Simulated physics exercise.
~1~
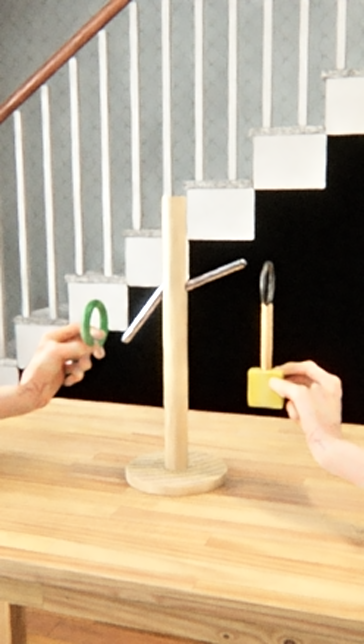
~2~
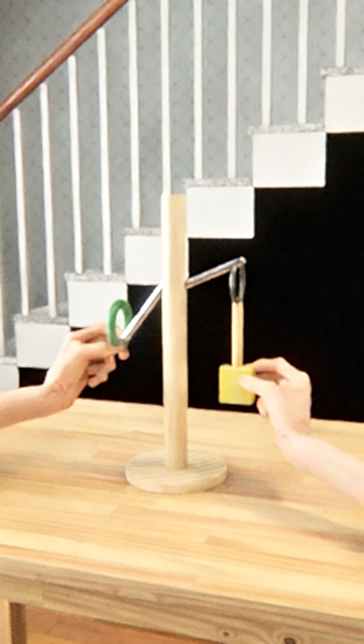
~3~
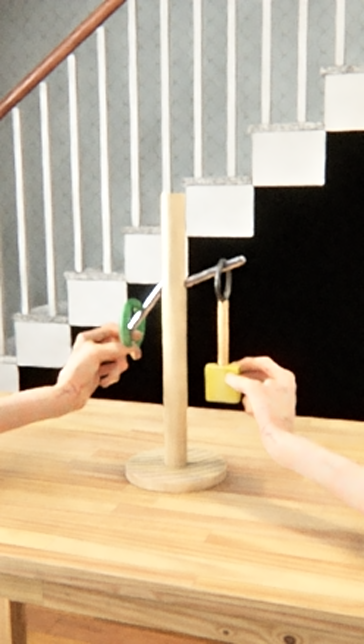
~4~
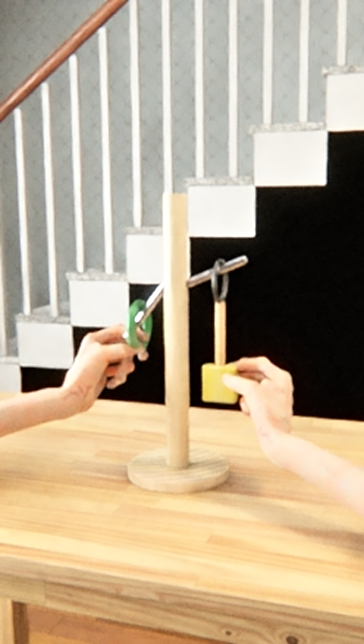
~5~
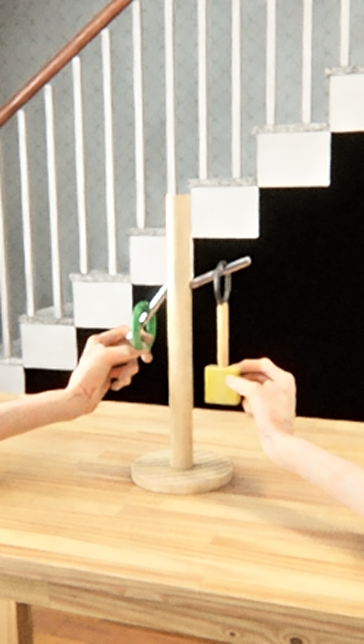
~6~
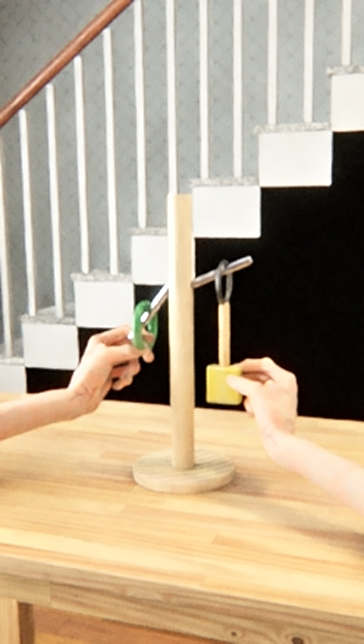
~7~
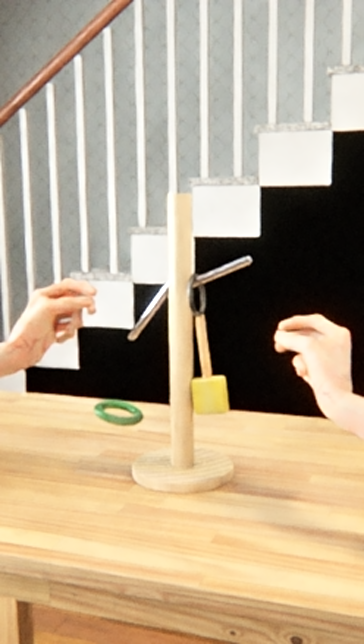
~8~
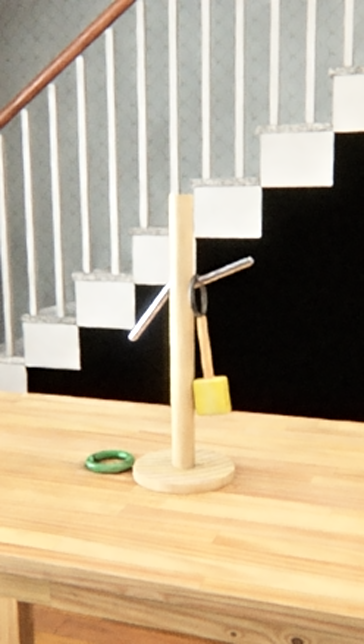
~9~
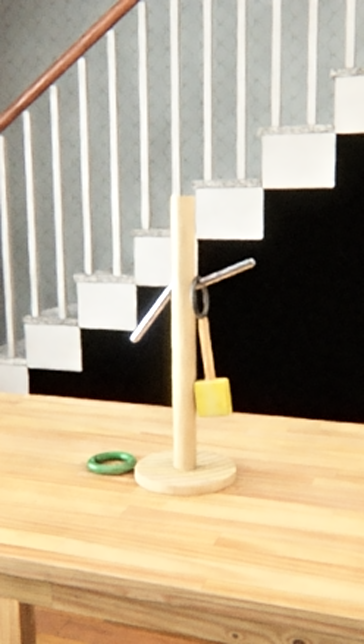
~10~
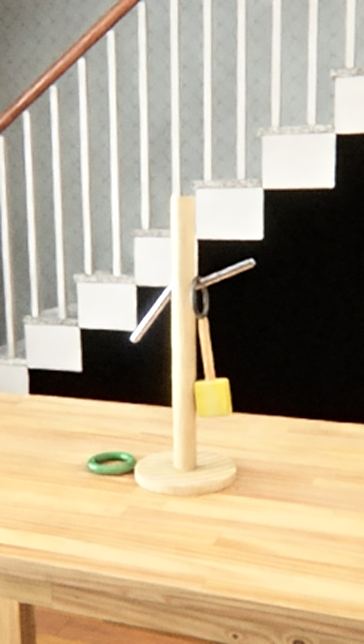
A green ring and a yellow brush with a dark loop at its top are carried in by two hands toward a wooden stand with two metal pegs. The left hand moves the ring right to the lower end of the left peg, while the right hand brings the brush left until its loop is around the right peg. Both hands hold nearly still there, then let go and draw back. The brush slides inward, tilts slightly and stays hanging beside the post. The ring drops from the downward-sloping left peg and ends lying flat on the tabletop beside the base.
